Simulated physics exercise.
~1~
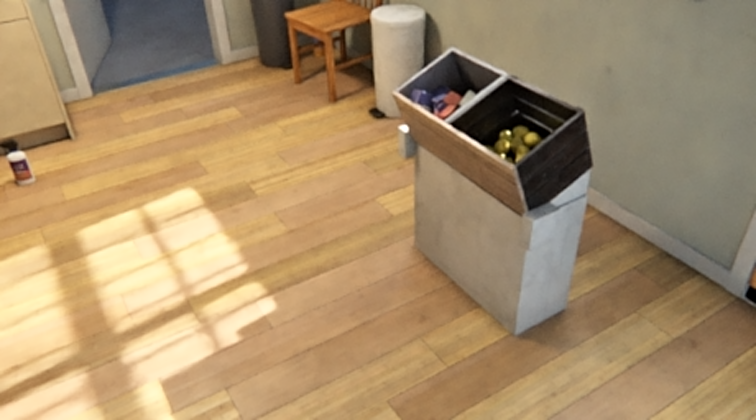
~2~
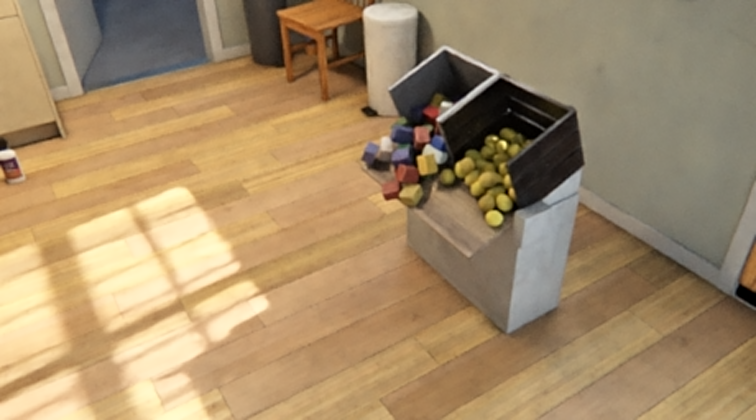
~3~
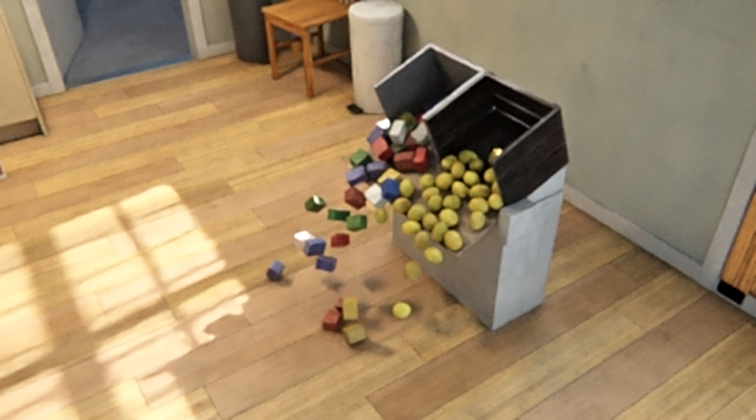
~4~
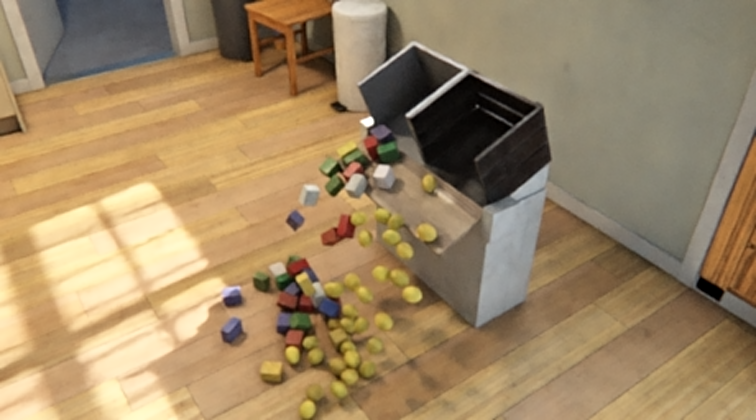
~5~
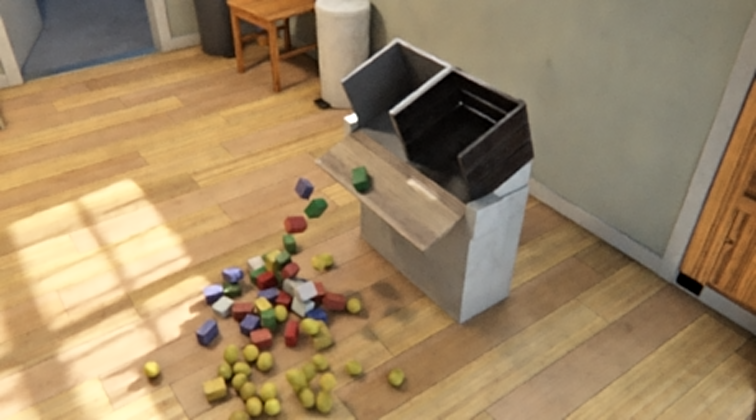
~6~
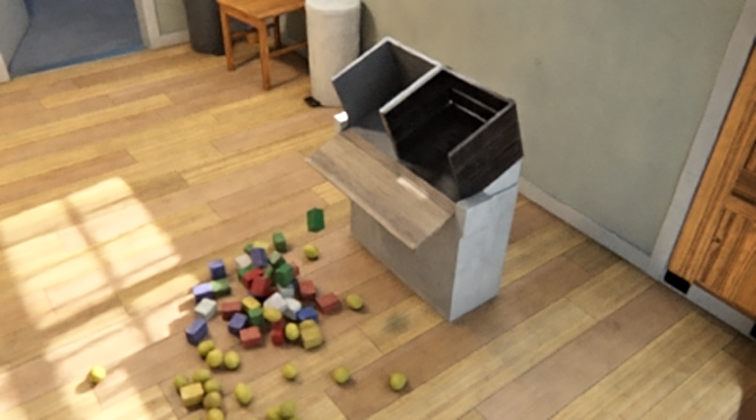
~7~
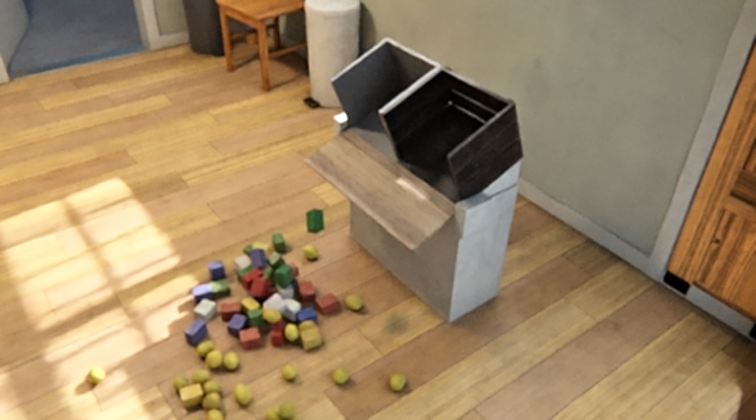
A pale grey cabinet topped by a grey hopper and a dark, blackish hopper stands beside a wall on a sunlit wooden floor, seen from above at an angle, with a wooden stool and a white bin behind. Colourful toy bricks fill the grey hopper and yellow, rounded pieces lie in the dark one. The wooden flap at their low end swings open and down, and both loads begin sliding out. Bricks and yellow pieces tumble off the flap to the left and scatter across the floor as the view pans slightly right. Finally both hoppers are empty, the flap hangs open, and the mixed pile lies still.
